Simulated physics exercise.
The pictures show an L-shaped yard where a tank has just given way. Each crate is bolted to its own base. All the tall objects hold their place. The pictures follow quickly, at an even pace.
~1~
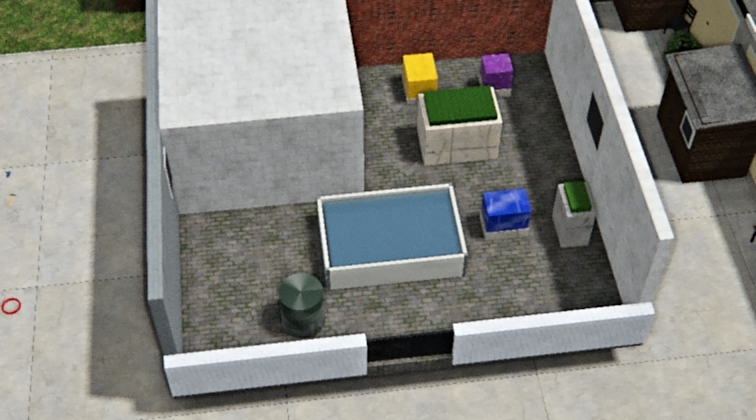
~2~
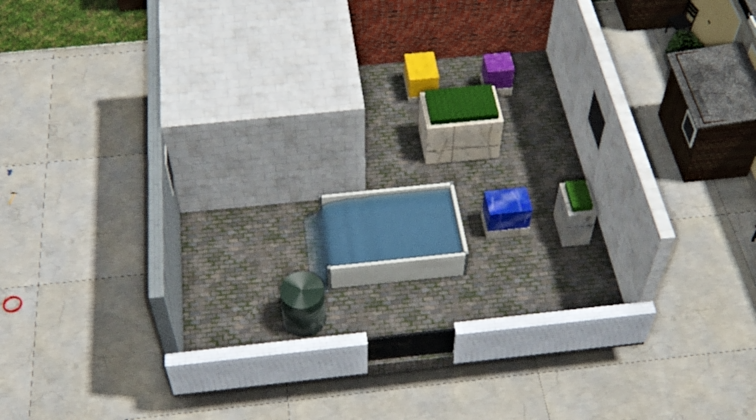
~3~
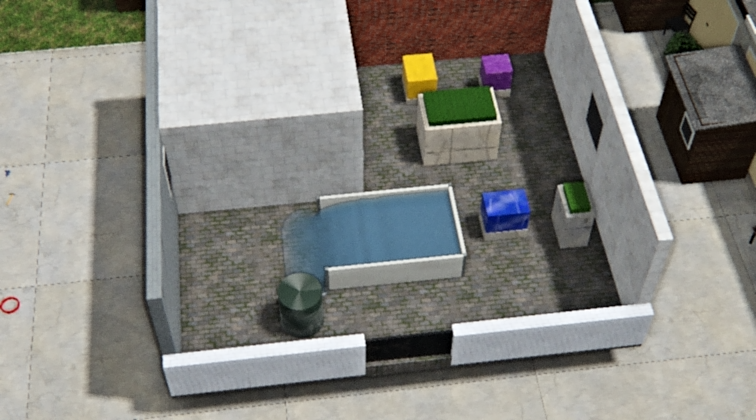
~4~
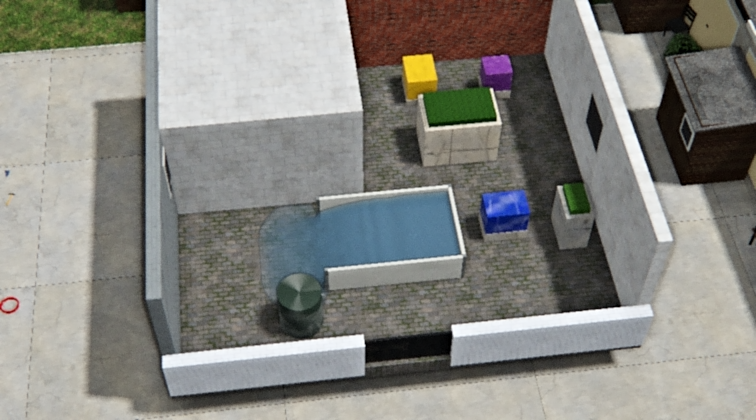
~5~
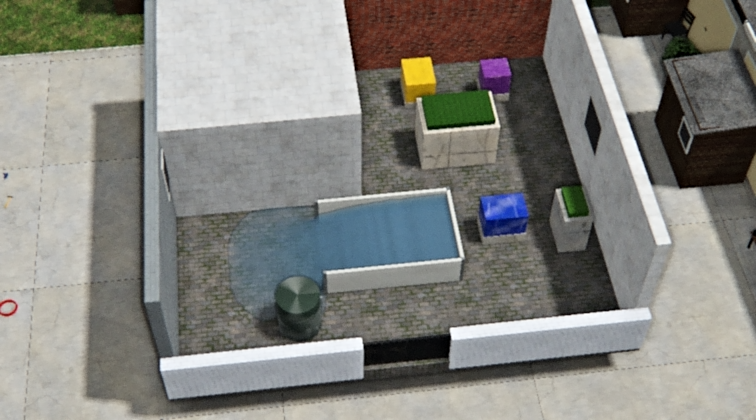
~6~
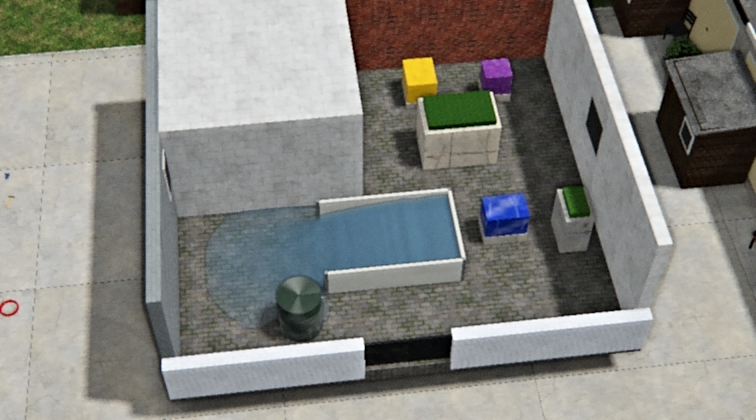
The clip shows a walled, paved yard with a rectangular tank of water, colored boxes and a dark green barrel; the tank's left side opens and water pours out, spreading leftward across the paving in a widening, rounded sheet.
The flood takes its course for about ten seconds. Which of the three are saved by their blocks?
One by one: The yellow crate escapes dry; the purple crate escapes dry; the blue crate escapes dry.
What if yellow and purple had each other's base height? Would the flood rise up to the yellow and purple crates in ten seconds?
Then: Yellow is spared, purple escapes it.
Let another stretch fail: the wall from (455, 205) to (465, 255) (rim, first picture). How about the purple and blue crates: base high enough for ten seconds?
My reading: The purple one is spared, the blue one is soaked.
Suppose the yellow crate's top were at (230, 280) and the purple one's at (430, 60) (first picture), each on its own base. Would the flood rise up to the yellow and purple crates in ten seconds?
One by one: The yellow crate gets wet, the purple crate is spared.
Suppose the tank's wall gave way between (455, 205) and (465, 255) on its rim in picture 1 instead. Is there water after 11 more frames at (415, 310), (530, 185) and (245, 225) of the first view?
In turn: Not flooded, under water, clear.
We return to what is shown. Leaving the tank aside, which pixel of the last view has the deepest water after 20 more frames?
I would point to (182, 377).
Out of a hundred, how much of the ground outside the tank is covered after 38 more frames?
I make it 60 per cent.
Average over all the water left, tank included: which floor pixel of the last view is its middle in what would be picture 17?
Close to (298, 264).
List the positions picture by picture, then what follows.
The first frame shows the tank at (391, 228) is whole and still.
In the second frame, water pours out at (327, 245) and has run to (326, 291).
In the third frame, the front is at a hidden place, out from the gap at (325, 248).
In the fourth frame, water pours out at (324, 249) and has run to (270, 293).
In the fifth frame, water pours out at (323, 252) and has run to (243, 301).
In the sixth frame, the front is at (212, 289), out from the gap at (324, 252).
A moment on, water covers 20 % of the floor; the yellow crate not reached, the purple crate not reached, the blue crate not reached.
Next, water covers 25 % of the floor; the yellow crate not reached, the purple crate not reached, the blue crate not reached.
Then, water covers 30 % of the floor; the yellow crate not reached, the purple crate not reached, the blue crate not reached.
Later, water covers 60 % of the floor; the yellow crate not reached, the purple crate not reached, the blue crate water round its plinth.
In the end, water covers 75 % of the floor; the yellow crate stayed above the water, the purple crate stayed above the water, the blue crate stayed above the water.
